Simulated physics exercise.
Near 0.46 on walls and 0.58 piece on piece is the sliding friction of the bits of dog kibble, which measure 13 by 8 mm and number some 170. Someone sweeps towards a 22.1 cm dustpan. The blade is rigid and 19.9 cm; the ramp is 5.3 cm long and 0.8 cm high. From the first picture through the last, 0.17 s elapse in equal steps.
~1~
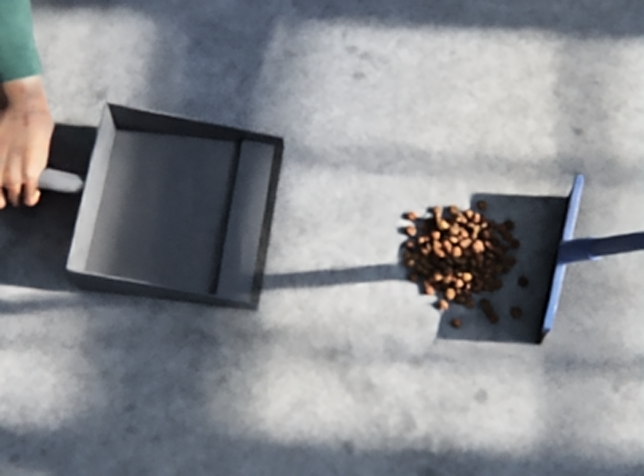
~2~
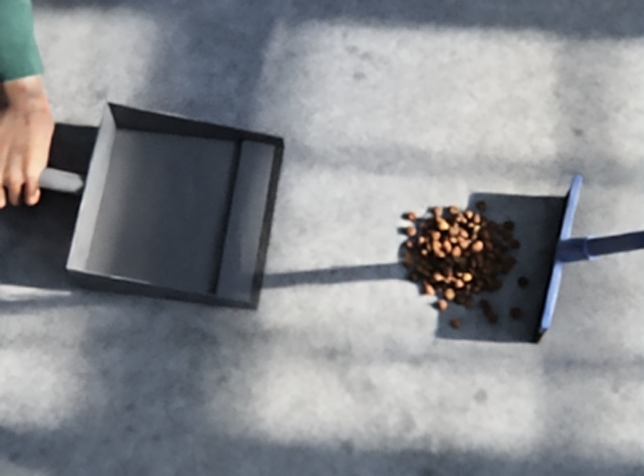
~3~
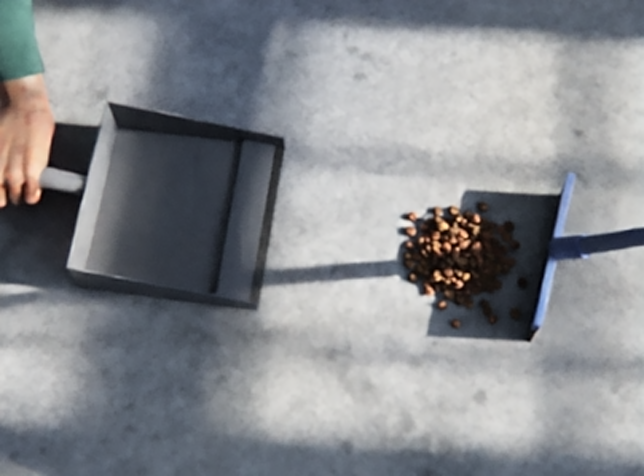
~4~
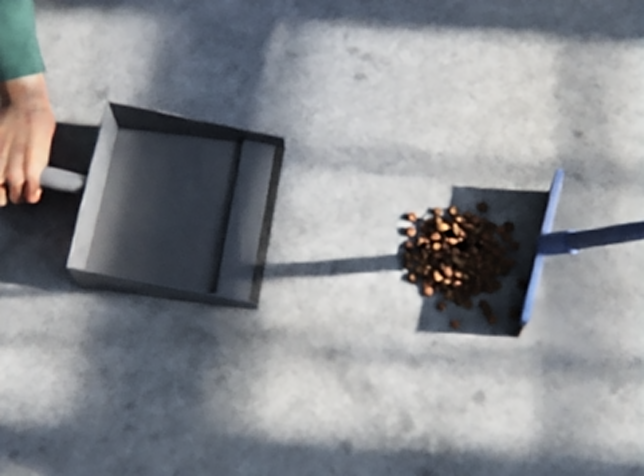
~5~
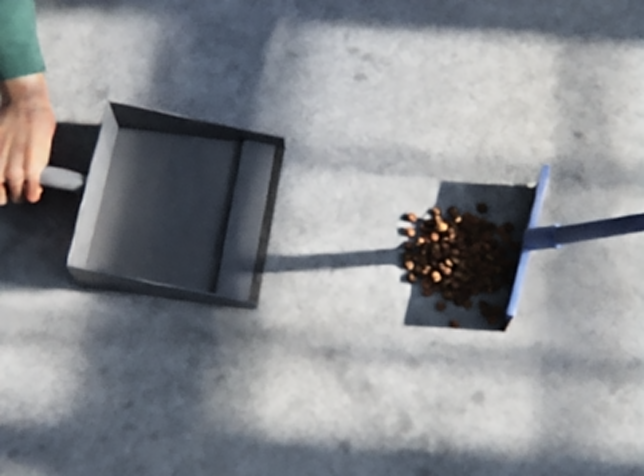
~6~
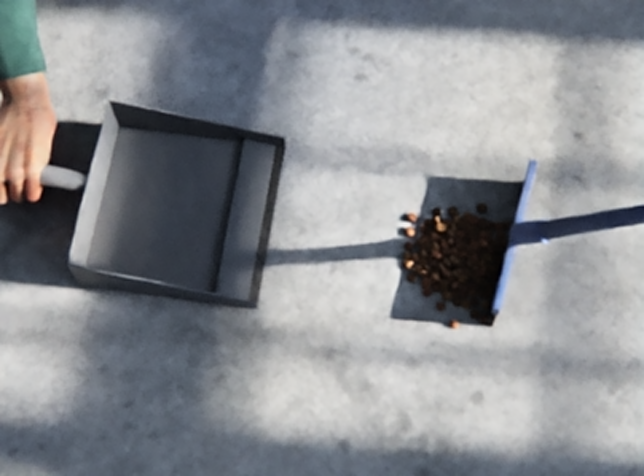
A hand in a green sleeve grips the handle of a dark grey dustpan at the left, seen from above on a sunlit, shadow-streaked grey floor. To the right, a small pile of brown, nut-like pieces sits beside an upright blue blade on a handle. The blade slides a short way left into the pile, nudging some pieces late on, while the dustpan and camera stay practically still.
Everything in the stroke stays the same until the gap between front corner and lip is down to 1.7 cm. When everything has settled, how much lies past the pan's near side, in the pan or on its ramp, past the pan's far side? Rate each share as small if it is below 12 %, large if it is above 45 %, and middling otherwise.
Past the pan's near side: Small, in the pan or on its ramp: Middling, past the pan's far side: Middling.
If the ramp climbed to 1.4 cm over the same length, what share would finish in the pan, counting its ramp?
Something like 30 per cent, ramp included.
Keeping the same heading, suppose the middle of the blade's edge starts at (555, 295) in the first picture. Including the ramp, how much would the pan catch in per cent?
Around 30 %.
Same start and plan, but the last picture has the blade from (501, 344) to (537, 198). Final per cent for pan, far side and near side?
Final per cent - pan 0, far 0, near 25.
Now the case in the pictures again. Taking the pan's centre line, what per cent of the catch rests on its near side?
Some 20 per cent.
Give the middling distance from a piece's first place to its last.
Somewhere around 26 centimetres.
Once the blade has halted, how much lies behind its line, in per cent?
I'd say close to 20 per cent.
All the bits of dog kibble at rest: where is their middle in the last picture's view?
Estimated resting centre: Around (282, 186).
Then, 0.27 s after the last picture, middle of the blade 16 cm from the lip; 0 % over the lip, far side 0 %, near side 0 %.
Then, 0.45 s after the last picture, middle of the blade 8 cm from the lip; 0 % over the lip, far side 10 %, near side 0 %.
Then, 0.75 s after the last picture, middle of the blade 3 cm from the lip; 35 % over the lip, far side 15 %, near side 0 %.
In the end, near side 0 %, pan 35 %, far side 15 %, in front of the lip or behind the blade 50 %.
